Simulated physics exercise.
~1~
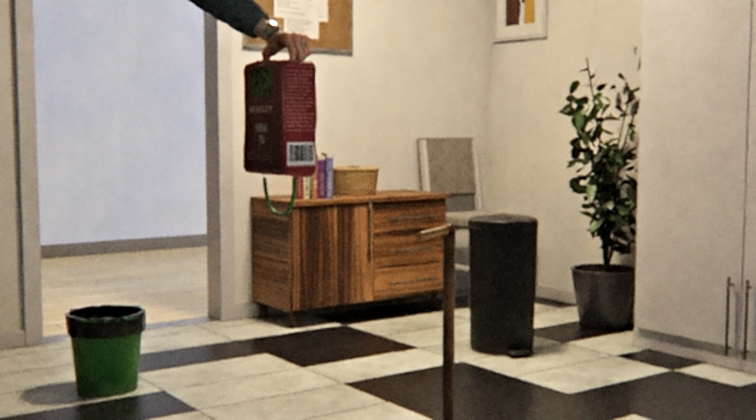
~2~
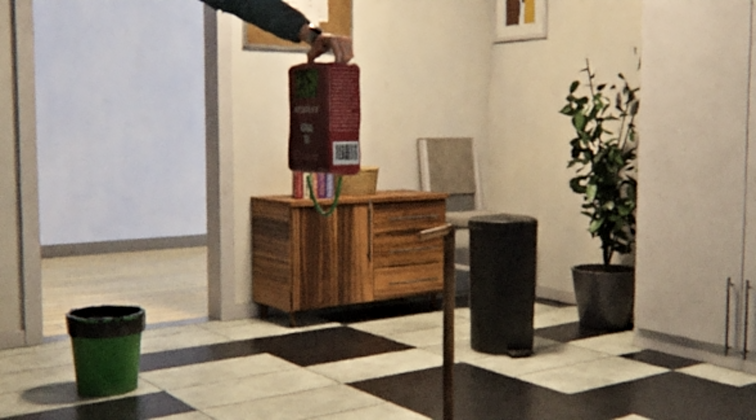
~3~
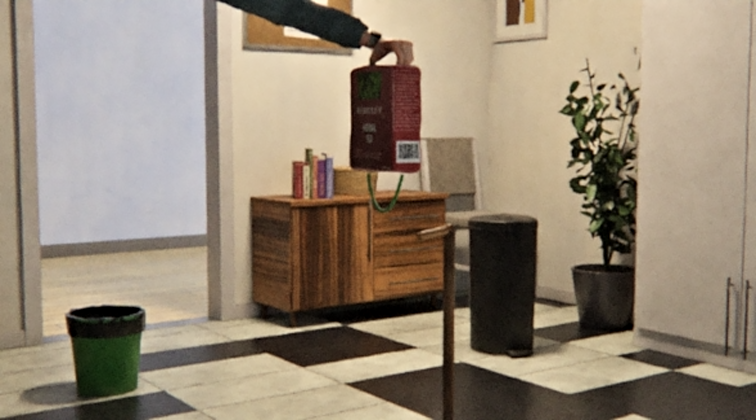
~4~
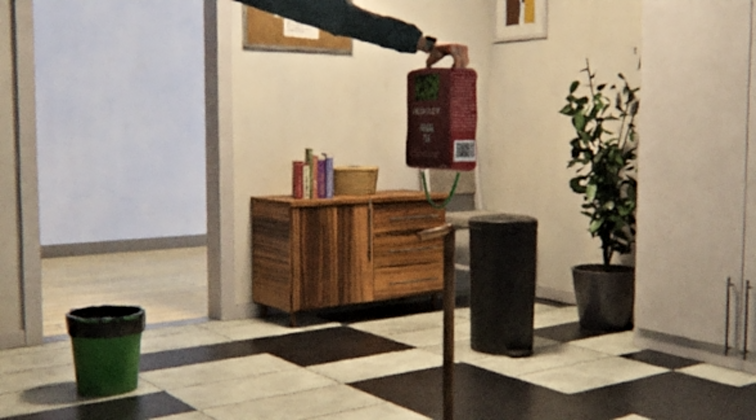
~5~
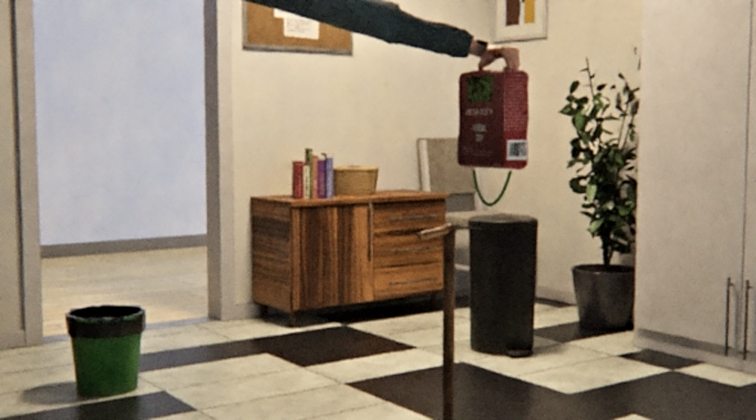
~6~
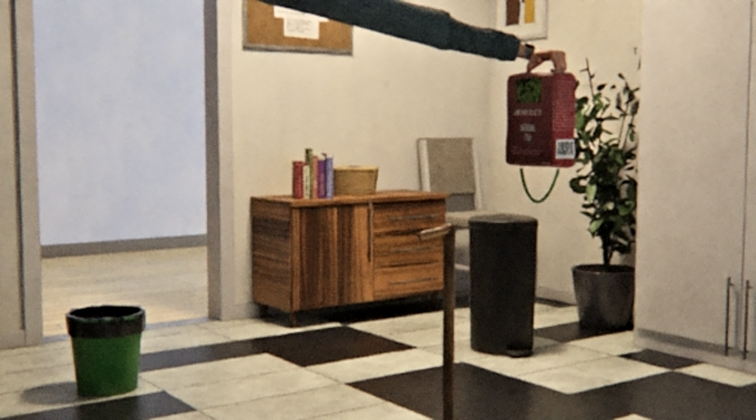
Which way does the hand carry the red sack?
The hand carries the red sack to the right, past the short post.
In a room with a checkered floor, a hand carrying a red sack rightward over a short post, its hanging loop passing freely.
